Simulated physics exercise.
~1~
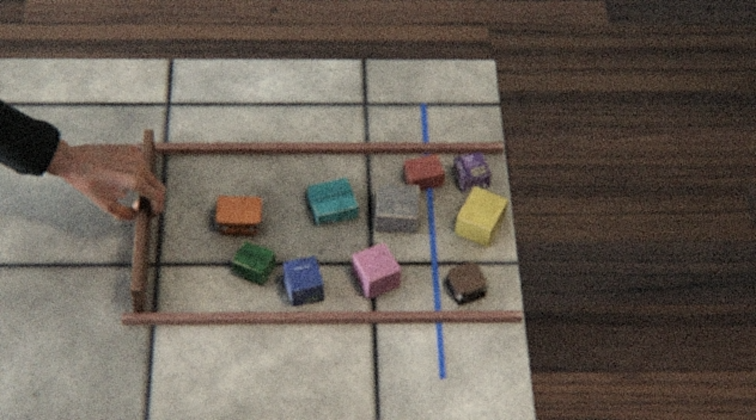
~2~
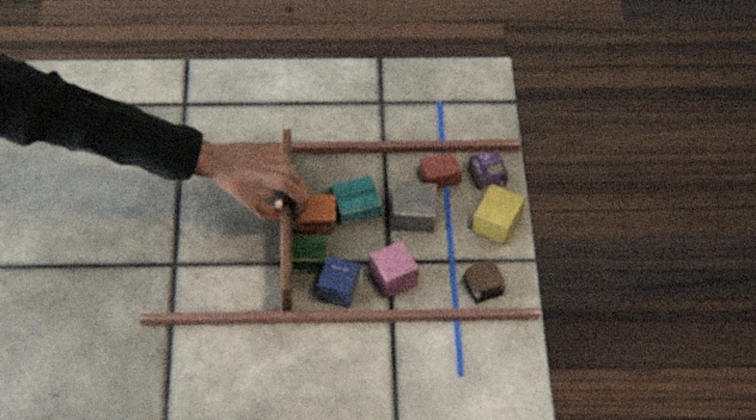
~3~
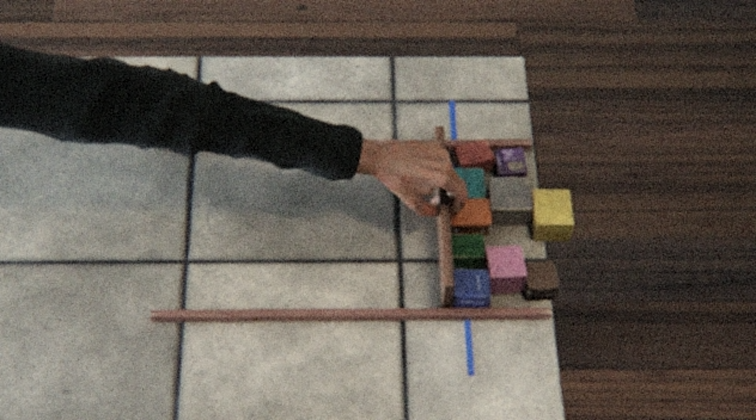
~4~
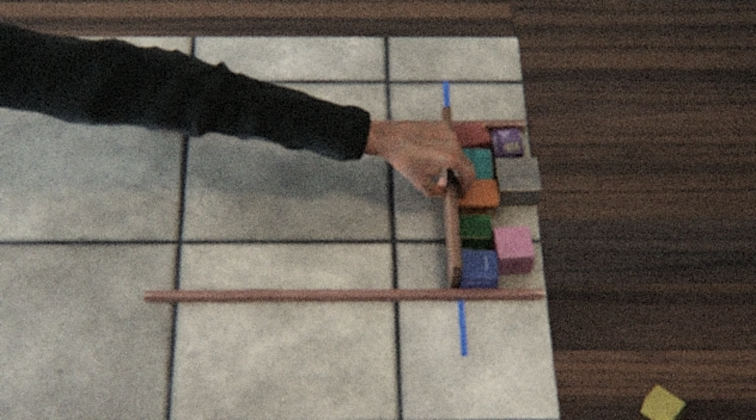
A hand slid an upright wooden board to the right between two rails, bunching the small colored blocks together and pushing them toward the table's edge, until it stopped near the blue tape, with the yellow block and dark brown one knocked off.
